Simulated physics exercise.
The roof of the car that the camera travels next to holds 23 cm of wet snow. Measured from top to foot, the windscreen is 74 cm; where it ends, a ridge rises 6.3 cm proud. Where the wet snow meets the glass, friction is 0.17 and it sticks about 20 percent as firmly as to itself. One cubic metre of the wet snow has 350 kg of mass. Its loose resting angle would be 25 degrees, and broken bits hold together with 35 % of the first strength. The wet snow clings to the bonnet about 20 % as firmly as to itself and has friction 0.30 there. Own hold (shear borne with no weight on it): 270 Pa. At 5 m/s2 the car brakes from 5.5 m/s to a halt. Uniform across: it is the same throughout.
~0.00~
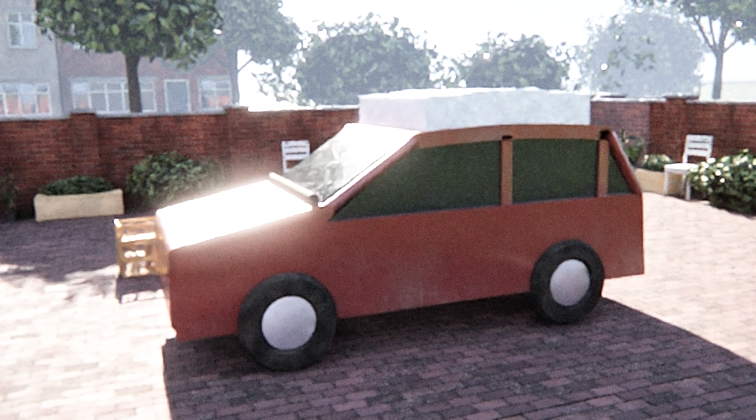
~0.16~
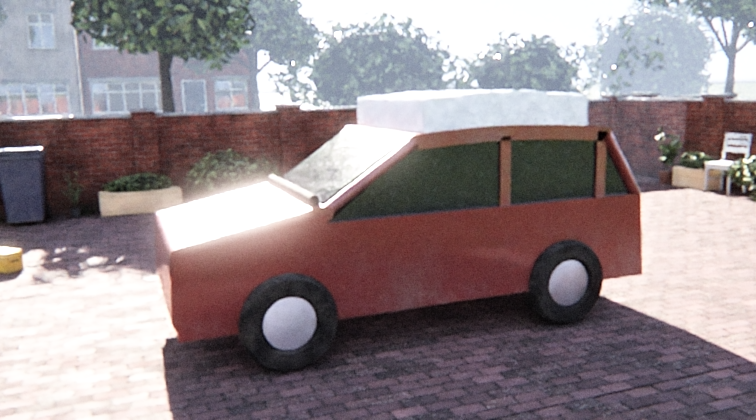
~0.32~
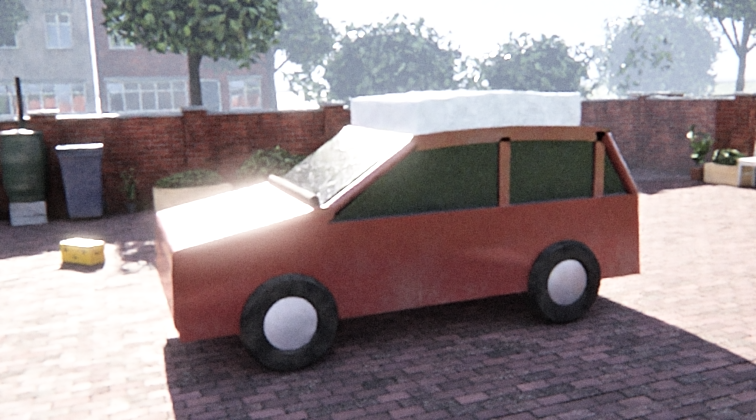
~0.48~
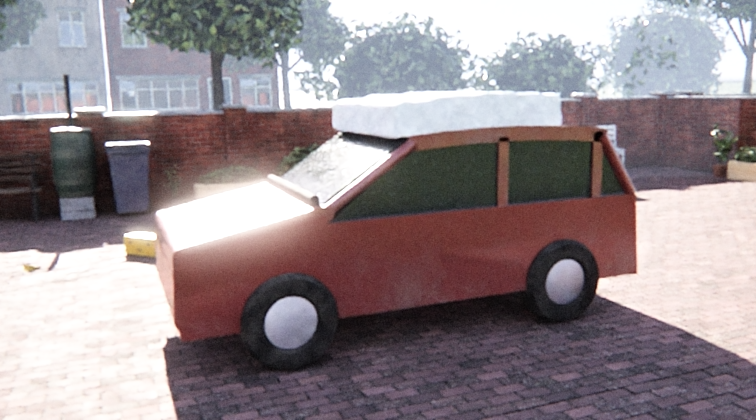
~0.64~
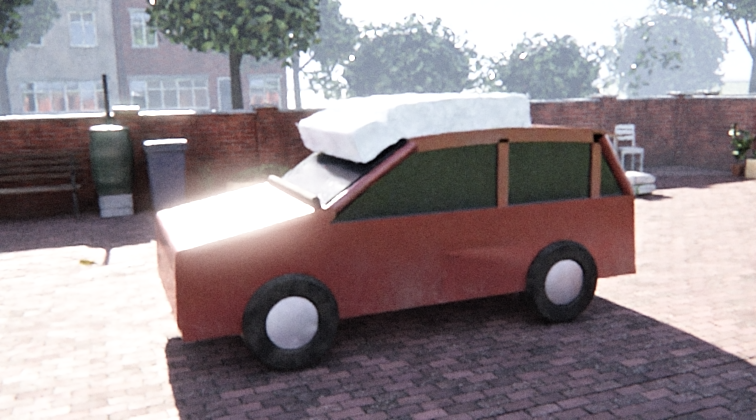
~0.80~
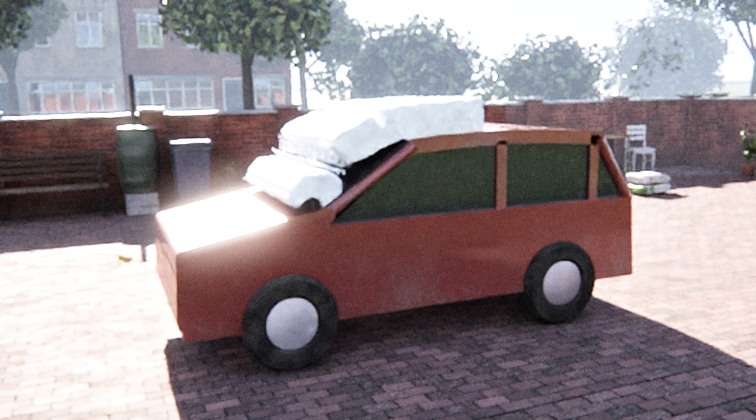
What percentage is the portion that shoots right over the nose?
Roughly 94 %.
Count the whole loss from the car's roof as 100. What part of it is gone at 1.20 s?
The value is close to 100 %.
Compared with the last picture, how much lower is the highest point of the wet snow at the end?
Around 55 centimetres, give or take.
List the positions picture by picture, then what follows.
Leading edge of the wet snow at (425, 120), in the first picture.
Leading edge of the wet snow at (424, 112), its middle shifted 6 mm, in the second picture.
Leading edge of the wet snow at (416, 116), its middle shifted 6.0 cm, in the third picture.
Leading edge of the wet snow at (393, 112), its middle shifted 21 cm, 10 % of it past the top of the windscreen, in one piece, in the fourth picture.
Leading edge of the wet snow at (353, 133), its middle shifted 47 cm, 29 % of it past the top of the windscreen, cracking, in the fifth picture.
Leading edge of the wet snow at (289, 198), its middle shifted 85 cm, 57 % of it past the top of the windscreen, cracking, in the sixth picture.
After 1.20 s, none of the snow is on the roof, 3 % on the glass, 85 % on the bonnet and 12 % has gone off the nose.
After 1.66 s, none of the snow is on the roof, 3 % on the glass, 4 % on the bonnet and 93 % has gone off the nose.
After 2.13 s, none of the snow is on the roof, 3 % on the glass, 3 % on the bonnet and 94 % has gone off the nose.
After 2.60 s, none of the snow is on the roof, 3 % on the glass, 3 % on the bonnet and 94 % has gone off the nose.
After 2.70 s, at the end, none of the snow is on the roof, 3 % on the glass, 3 % on the bonnet and 94 % has gone off the nose.
